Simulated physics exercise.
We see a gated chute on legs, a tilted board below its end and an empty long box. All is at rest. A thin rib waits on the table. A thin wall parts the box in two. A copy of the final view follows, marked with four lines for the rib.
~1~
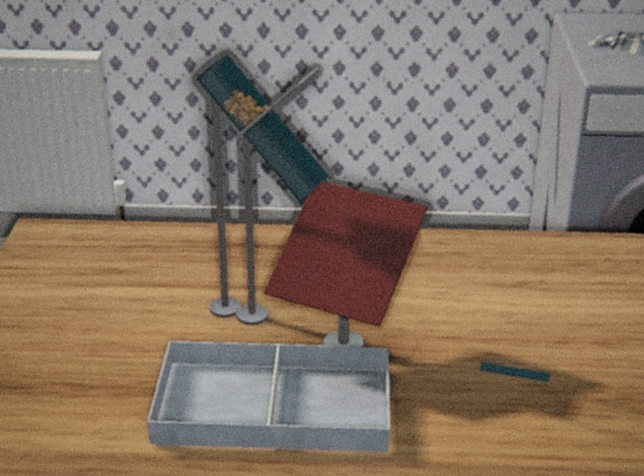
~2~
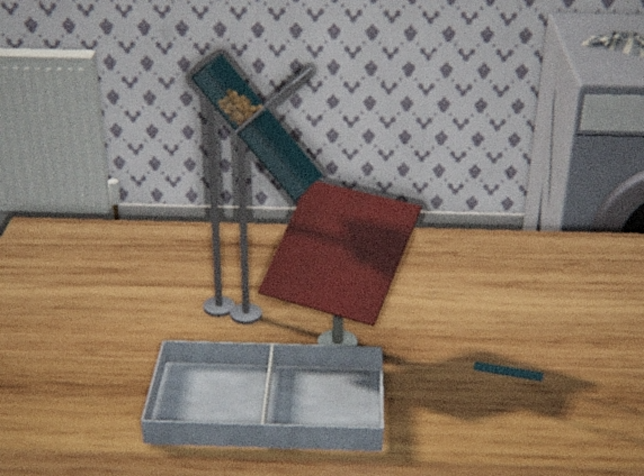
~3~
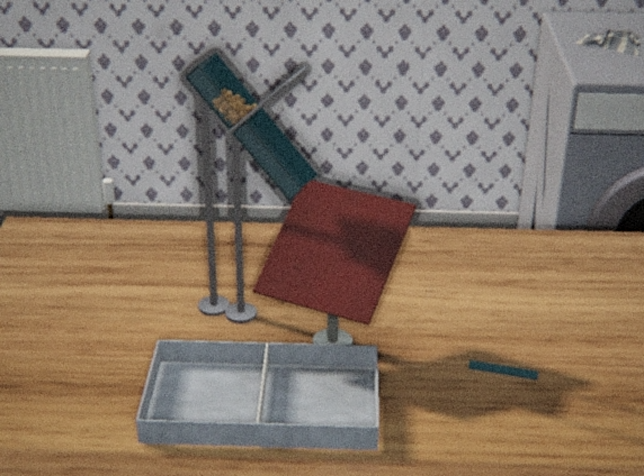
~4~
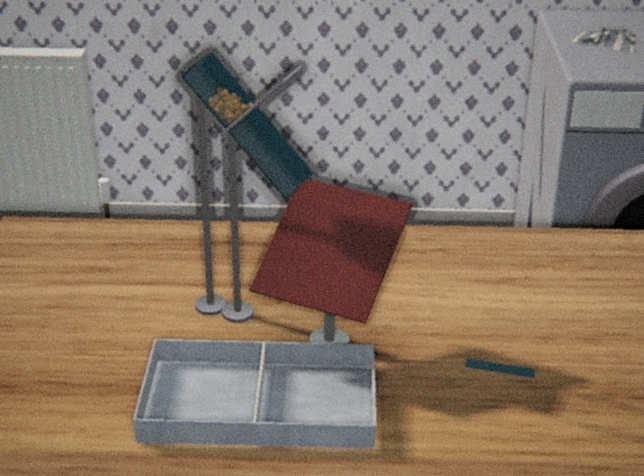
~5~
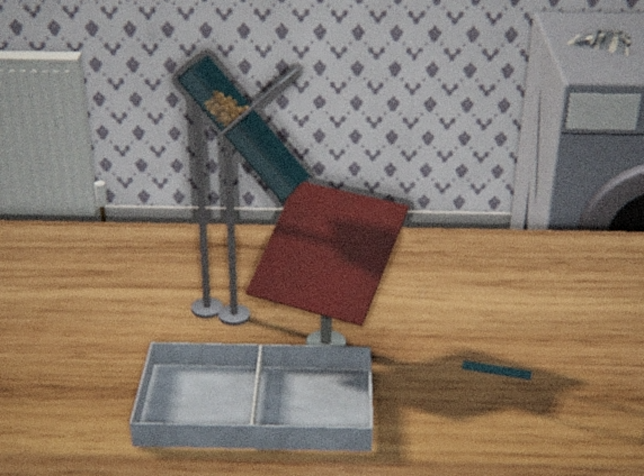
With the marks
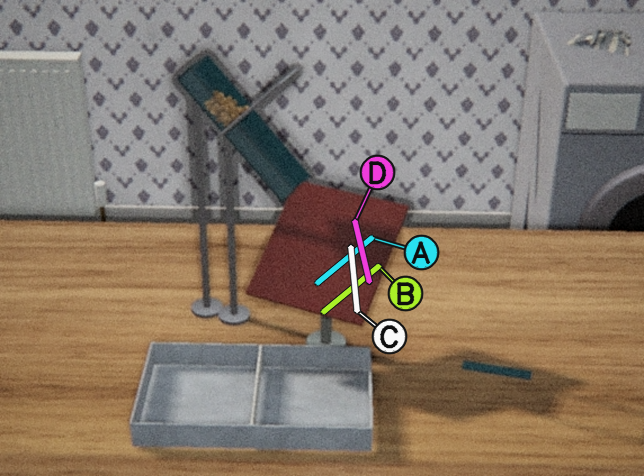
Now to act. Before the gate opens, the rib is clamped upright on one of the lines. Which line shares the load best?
A beats the others.
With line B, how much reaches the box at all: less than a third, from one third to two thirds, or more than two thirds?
More than two thirds.
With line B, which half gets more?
The right half.
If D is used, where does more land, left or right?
The right half.
On the marked copy, line A from (371, 238) to (317, 282); line B from (378, 266) to (323, 311); line C from (350, 247) to (357, 310); line D from (355, 221) to (369, 281).
If A is chosen, of what is caught, about two thirds in the left half, about a third in the right.
If B is chosen, of what is caught, a small part in the left half, most in the right.
If C is chosen, of what is caught, a small part in the left half, nearly all in the right.
If D is chosen, of what is caught, none in the left half, all in the right.
